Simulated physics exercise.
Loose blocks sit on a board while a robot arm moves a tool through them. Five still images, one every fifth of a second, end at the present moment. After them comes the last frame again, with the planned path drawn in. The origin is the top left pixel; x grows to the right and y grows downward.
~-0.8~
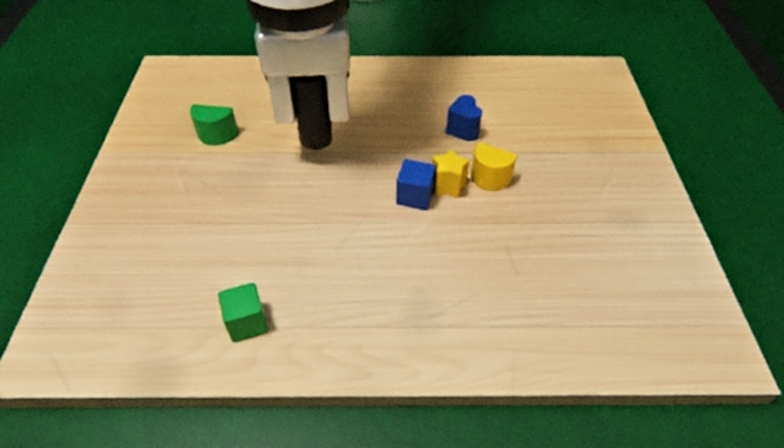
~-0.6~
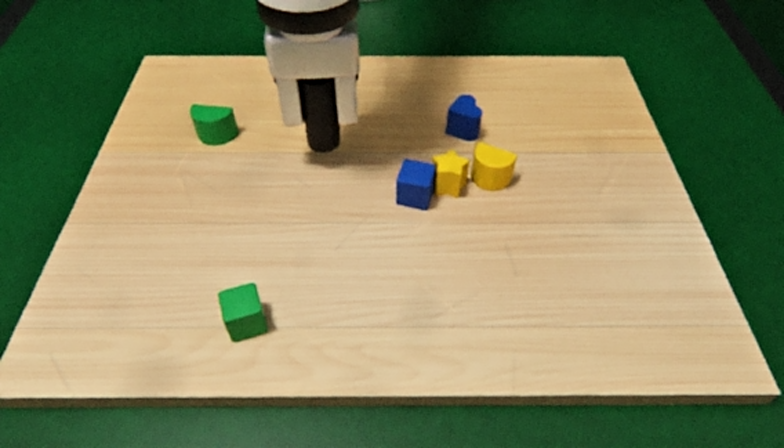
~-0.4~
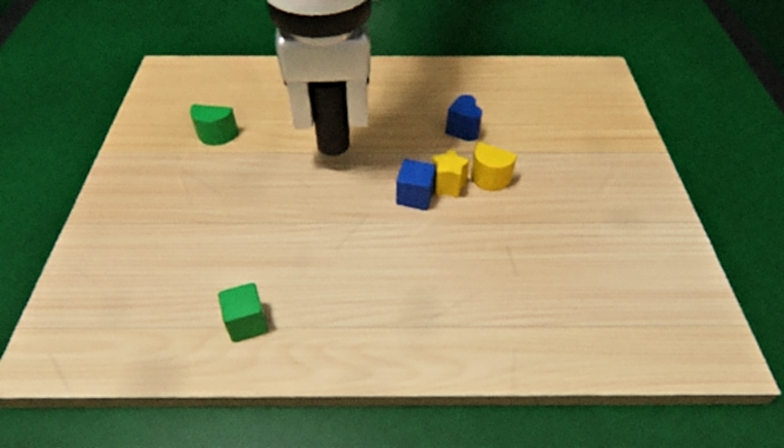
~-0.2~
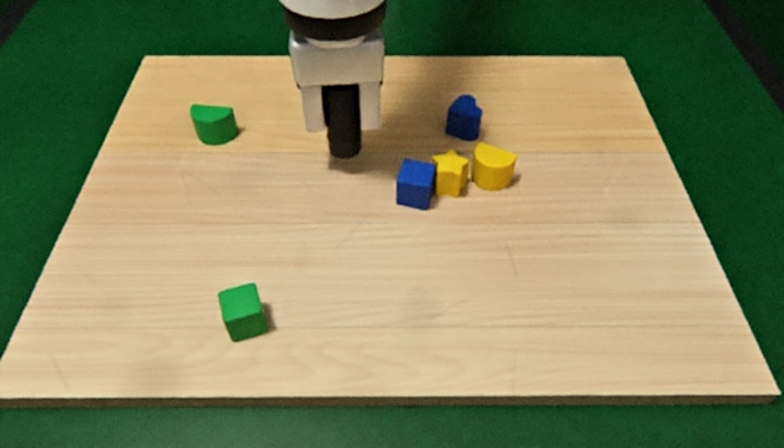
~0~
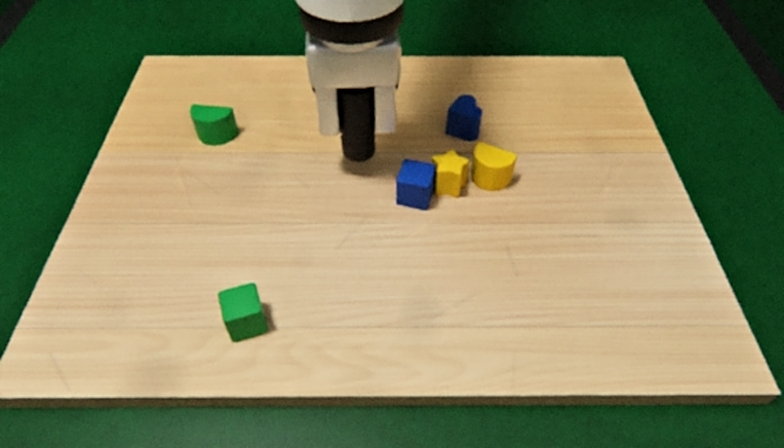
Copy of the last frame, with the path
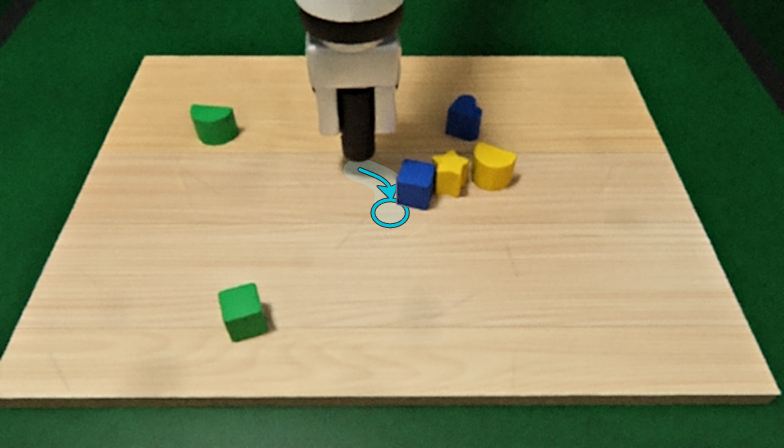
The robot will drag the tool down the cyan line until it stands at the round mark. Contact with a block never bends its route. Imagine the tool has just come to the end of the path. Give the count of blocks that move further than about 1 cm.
Total moved: One.
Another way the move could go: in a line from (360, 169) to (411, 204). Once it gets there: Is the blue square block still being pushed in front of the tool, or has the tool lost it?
The block stays ahead.
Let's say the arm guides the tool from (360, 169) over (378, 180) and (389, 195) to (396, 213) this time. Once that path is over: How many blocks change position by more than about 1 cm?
It shifts a single block.
The drawn path runs from (360, 169) by way of (380, 178) and (392, 194) to (390, 213).
What follows on the original path. Halfway along, tool at (388, 168); blue square block at (419, 173).
At the end, tool at (390, 195); blue square block at (426, 181), turned 10° anticlockwise; yellow star at (454, 164), turned 20° anticlockwise.
